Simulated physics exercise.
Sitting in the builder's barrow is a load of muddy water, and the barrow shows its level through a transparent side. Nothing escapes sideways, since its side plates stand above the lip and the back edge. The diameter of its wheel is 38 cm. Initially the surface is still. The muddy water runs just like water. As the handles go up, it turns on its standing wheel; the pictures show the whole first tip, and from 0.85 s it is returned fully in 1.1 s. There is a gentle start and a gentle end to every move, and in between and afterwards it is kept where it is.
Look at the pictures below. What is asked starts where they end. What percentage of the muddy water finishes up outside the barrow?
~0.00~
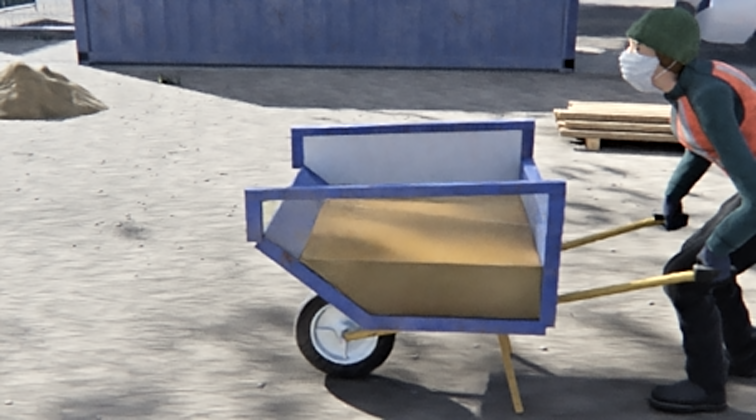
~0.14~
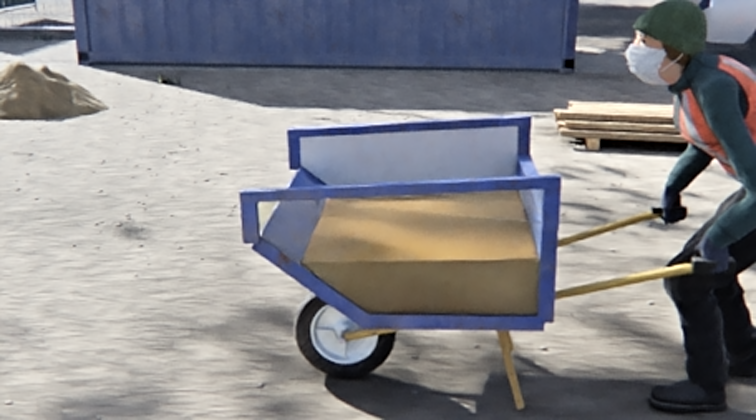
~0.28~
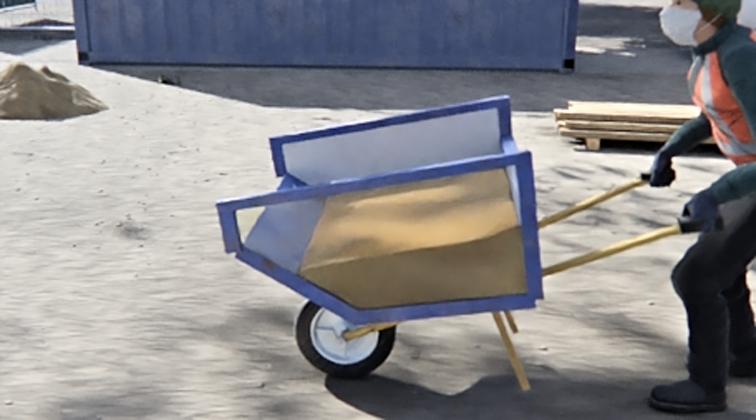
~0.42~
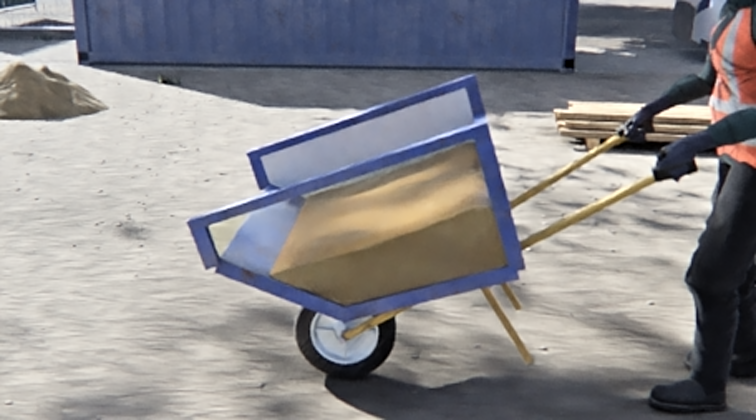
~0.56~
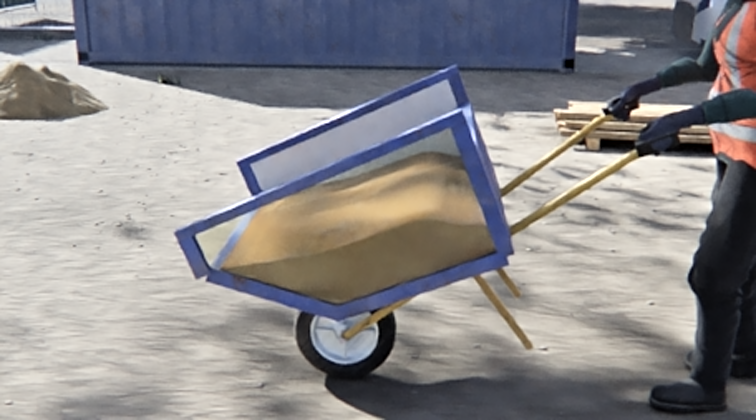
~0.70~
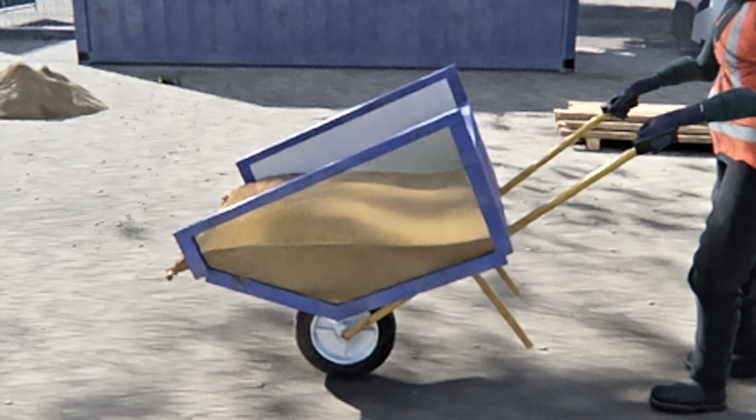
About 63 per cent.
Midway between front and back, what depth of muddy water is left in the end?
Close to 10 cm once things settle.
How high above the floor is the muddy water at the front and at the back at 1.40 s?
Front reads 14 centimetres, back reads 0 centimetres.
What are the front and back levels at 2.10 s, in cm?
Front: 0 cm; back: 24 cm.
Then, 1.40 s in, the barrow is at 11° forwards, the surface stands 13 cm on the front, 0 cm on the back; the loss stands at 58 per cent, over the front.
Then, 2.10 s in, the surface stands 0 cm on the front, 25 cm on the back; the loss stands at 61 per cent, over the front.
Then, 2.75 s in, the surface stands 5 cm on the front, 5 cm on the back; the loss stands at 62 per cent, over the front.
Then, 4.84 s in, the loss stands at 63 per cent, over the front, 62 of 98 litres.
